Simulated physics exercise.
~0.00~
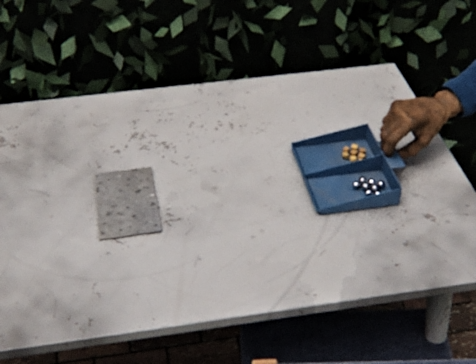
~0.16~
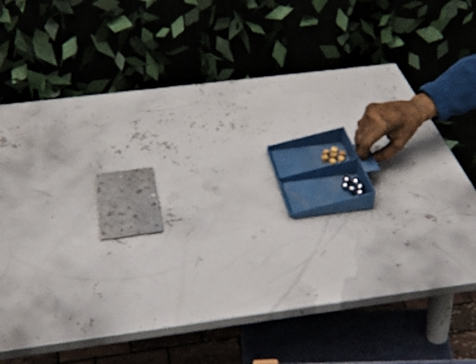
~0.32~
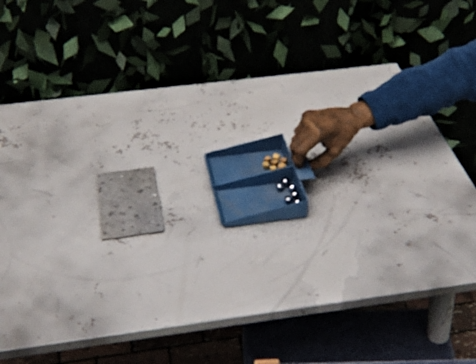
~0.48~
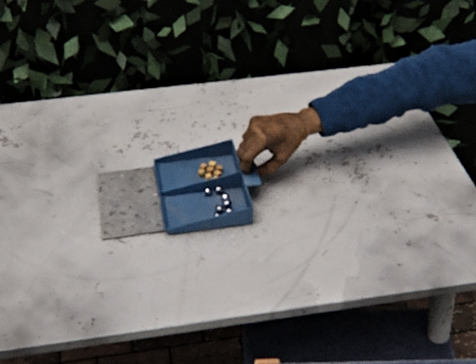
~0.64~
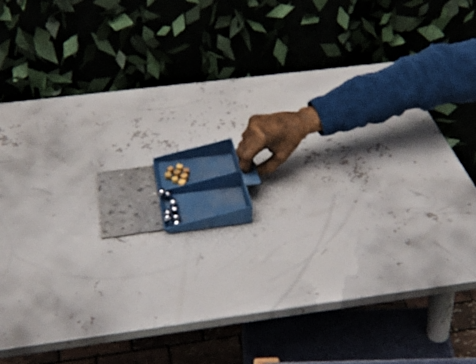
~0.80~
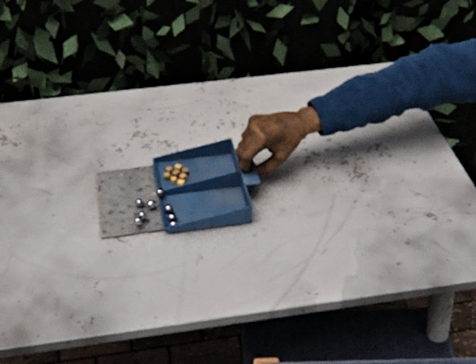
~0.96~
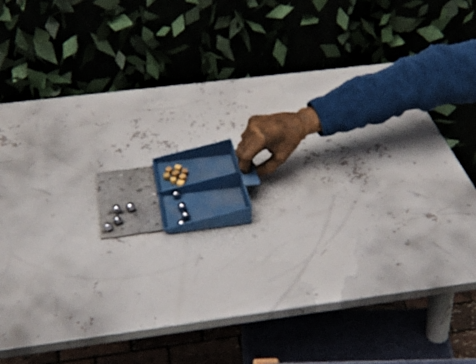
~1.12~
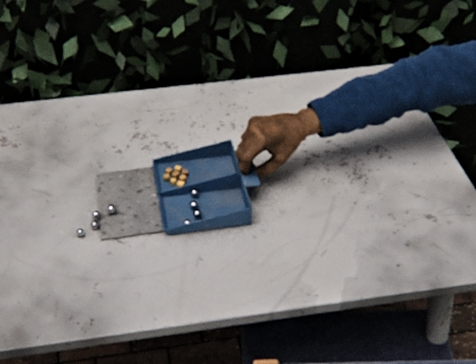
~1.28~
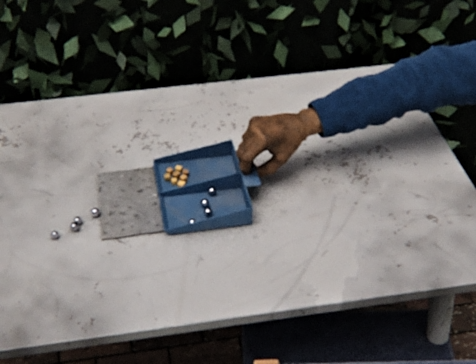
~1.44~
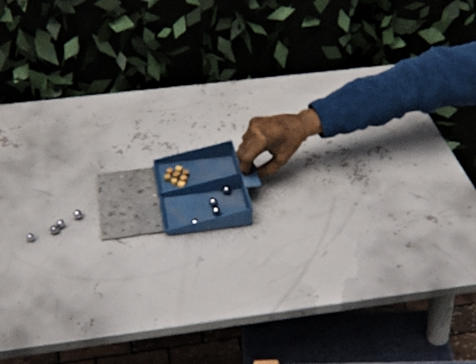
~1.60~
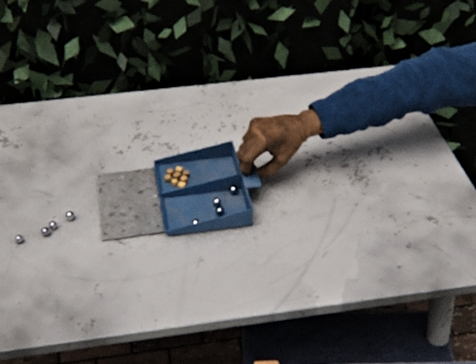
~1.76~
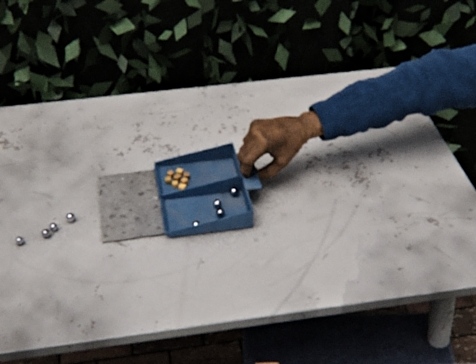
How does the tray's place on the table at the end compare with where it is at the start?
At the start the tray is towards the right end of the table, well away from the grey slab. By the end it is farther left, near the middle of the table and up against the slab.
